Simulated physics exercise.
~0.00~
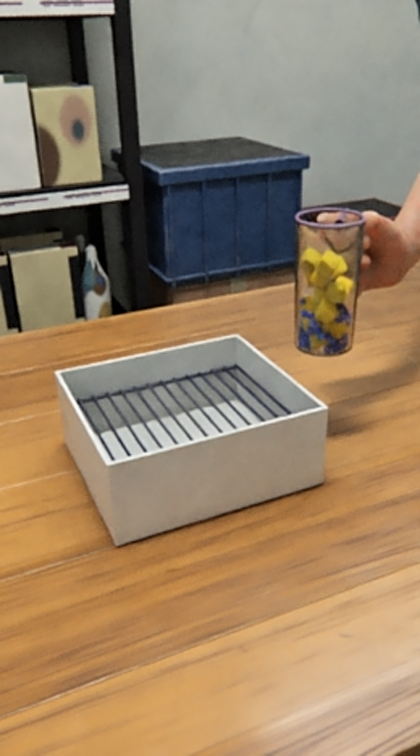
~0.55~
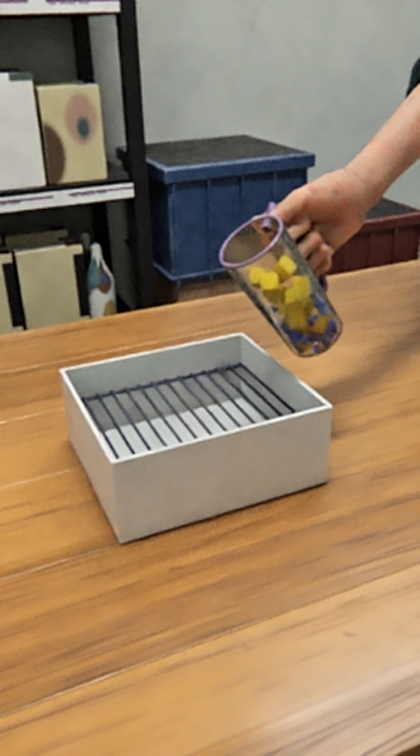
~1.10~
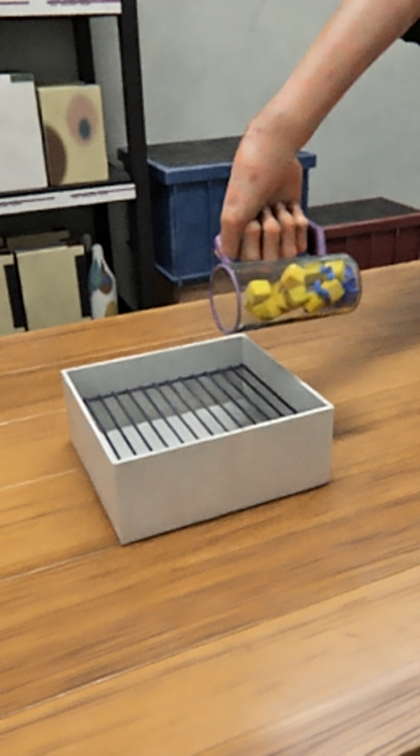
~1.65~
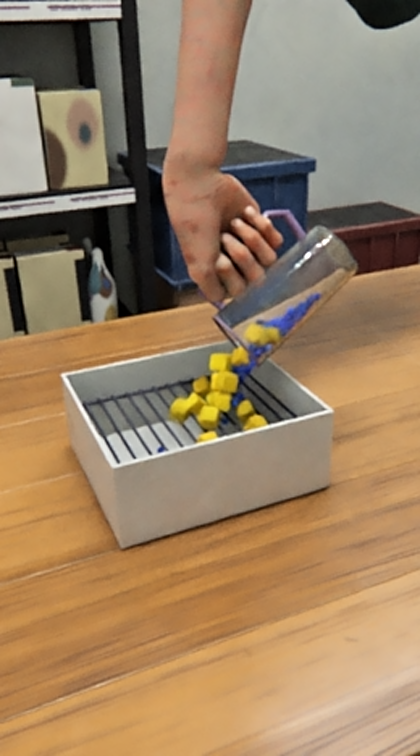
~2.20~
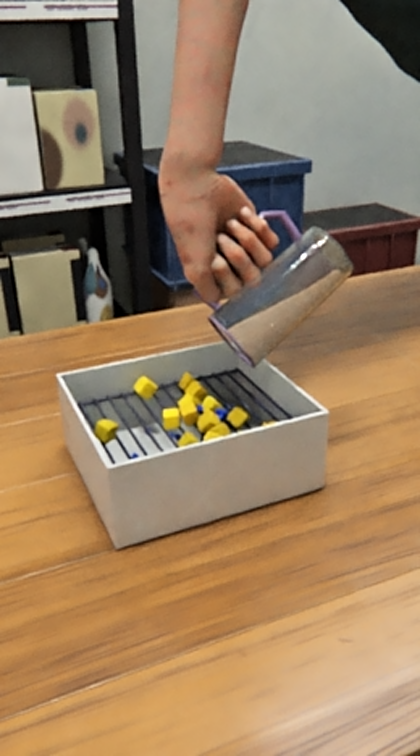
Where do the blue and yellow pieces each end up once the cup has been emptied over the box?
Nearly all the blue pieces slip between the wires to the bottom of the box, with just a little blue left on the rack. The yellow cubes are all held back on top of the wires.
